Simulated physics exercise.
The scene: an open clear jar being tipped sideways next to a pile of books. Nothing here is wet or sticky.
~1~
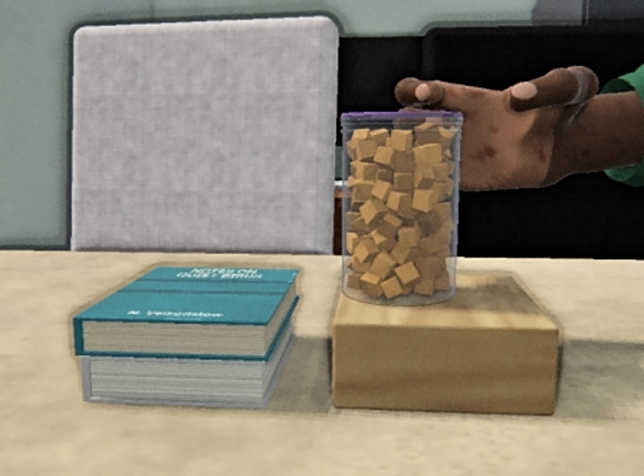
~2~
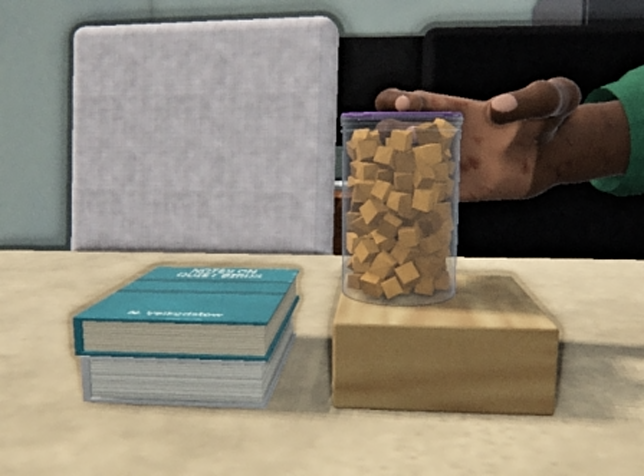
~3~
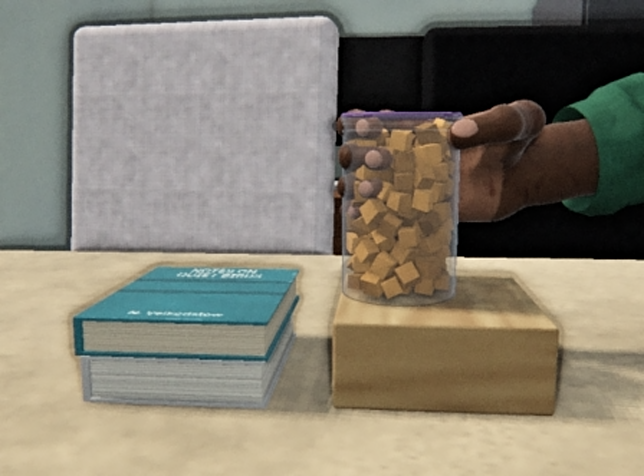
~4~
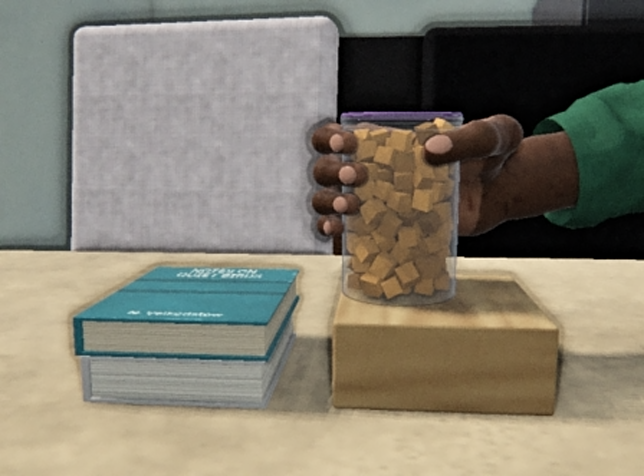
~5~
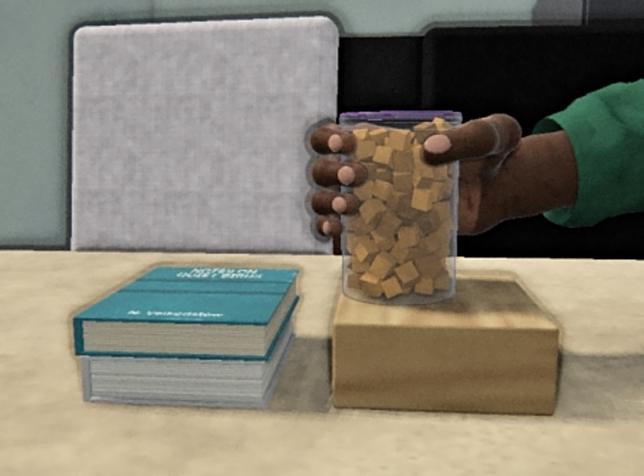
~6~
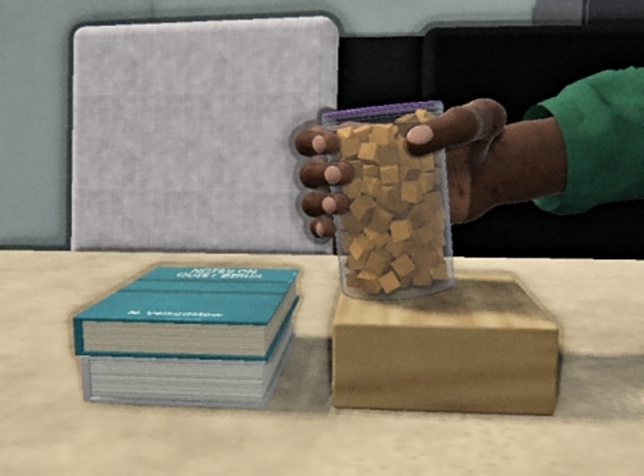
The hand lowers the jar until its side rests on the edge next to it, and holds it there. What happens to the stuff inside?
In the end the load runs out, at least in part.
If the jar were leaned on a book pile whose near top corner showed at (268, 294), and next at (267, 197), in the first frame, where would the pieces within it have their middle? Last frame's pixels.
One: (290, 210). Two: (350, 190).
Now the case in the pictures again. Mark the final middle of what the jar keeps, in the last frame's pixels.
Near (264, 239).
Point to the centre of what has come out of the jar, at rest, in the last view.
Close to (143, 276).
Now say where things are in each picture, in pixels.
Jar at (400, 205), nearly full of croutons; book pile at (204, 306), its top about level with the jar's foot, in the first frame.
Jar at (400, 205), upright; rim at (344, 116); top of the contents at (410, 157), in the second frame.
Jar at (400, 205), upright; rim at (344, 116); book pile at (204, 306), in the third frame.
Jar at (400, 205), upright; rim at (344, 116); top of the contents at (410, 157), in the fourth frame.
Jar at (399, 205), upright; rim at (343, 116); book pile at (204, 306), in the fifth frame.
Jar at (390, 199), leaning 6°; rim at (326, 117); book pile at (204, 306), its top about level with the jar's foot, in the sixth frame.
Then, 0.43 s after the last picture, the jar leans 37°; everything is still inside.
Then, 0.90 s after the last picture, the jar leans 71°; a stray few of the croutons out of it.
Then, 1.45 s after the last picture, the jar rests on the book pile at 88°; a small part of the croutons out of it.
At rest, the jar rests on the book pile at 88°; a small part of the croutons out of it.
